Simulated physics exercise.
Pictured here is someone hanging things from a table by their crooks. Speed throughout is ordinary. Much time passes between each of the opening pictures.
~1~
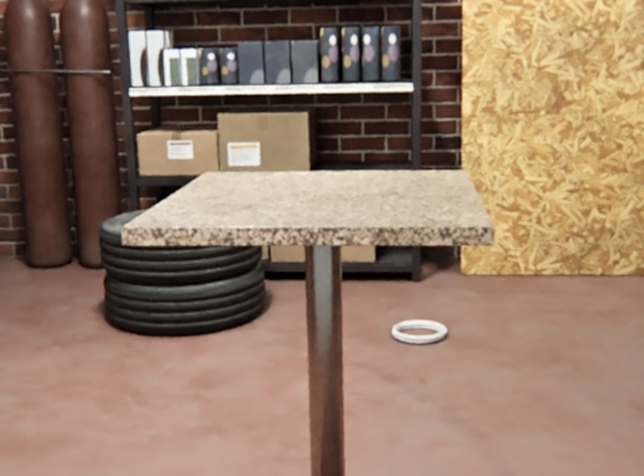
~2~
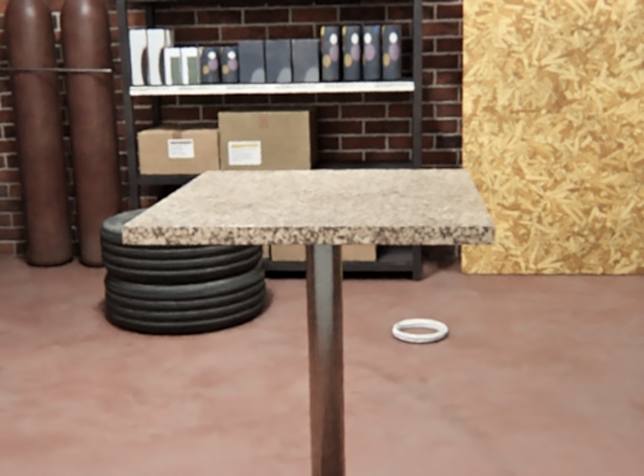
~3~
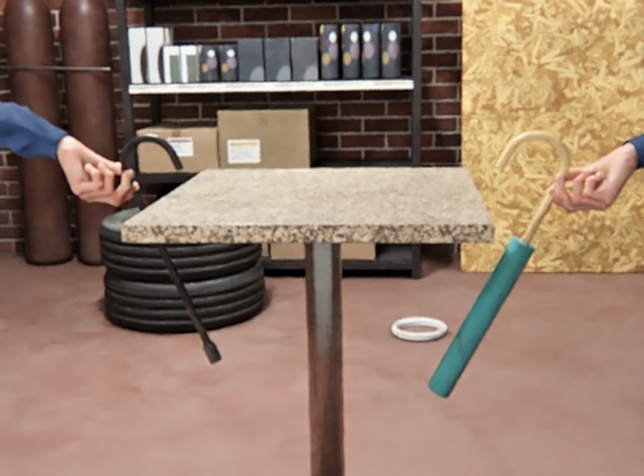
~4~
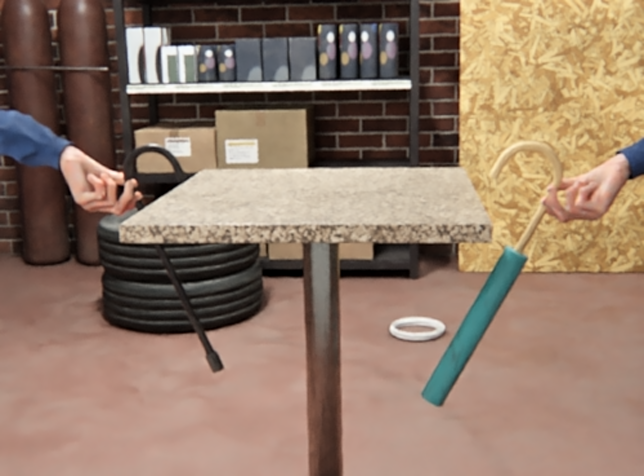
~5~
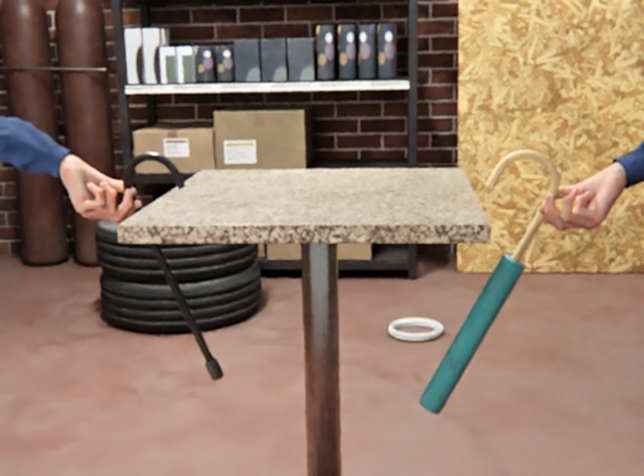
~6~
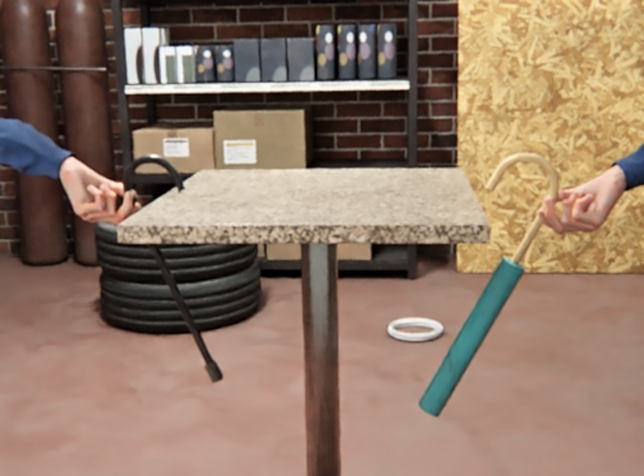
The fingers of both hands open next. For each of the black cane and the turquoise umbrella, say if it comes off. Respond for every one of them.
My prediction: I bet the black cane stays suspended, I bet the turquoise umbrella goes down.
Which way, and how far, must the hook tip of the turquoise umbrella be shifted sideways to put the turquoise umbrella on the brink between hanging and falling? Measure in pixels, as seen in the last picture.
Move it left about 16 pixels and it flips.
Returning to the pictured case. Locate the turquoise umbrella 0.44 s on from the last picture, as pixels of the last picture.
I'd look close to pixel (530, 457).
Then, 0.30 s on from there, black cane at rest near (189, 268); turquoise umbrella at the bottom near (474, 431).
Then, 0.44 s on from there, black cane at rest near (189, 268); turquoise umbrella on its way down near (530, 457).
In the end, the black cane stays hooked on the edge, near (190, 268); the turquoise umbrella falls to the floor.
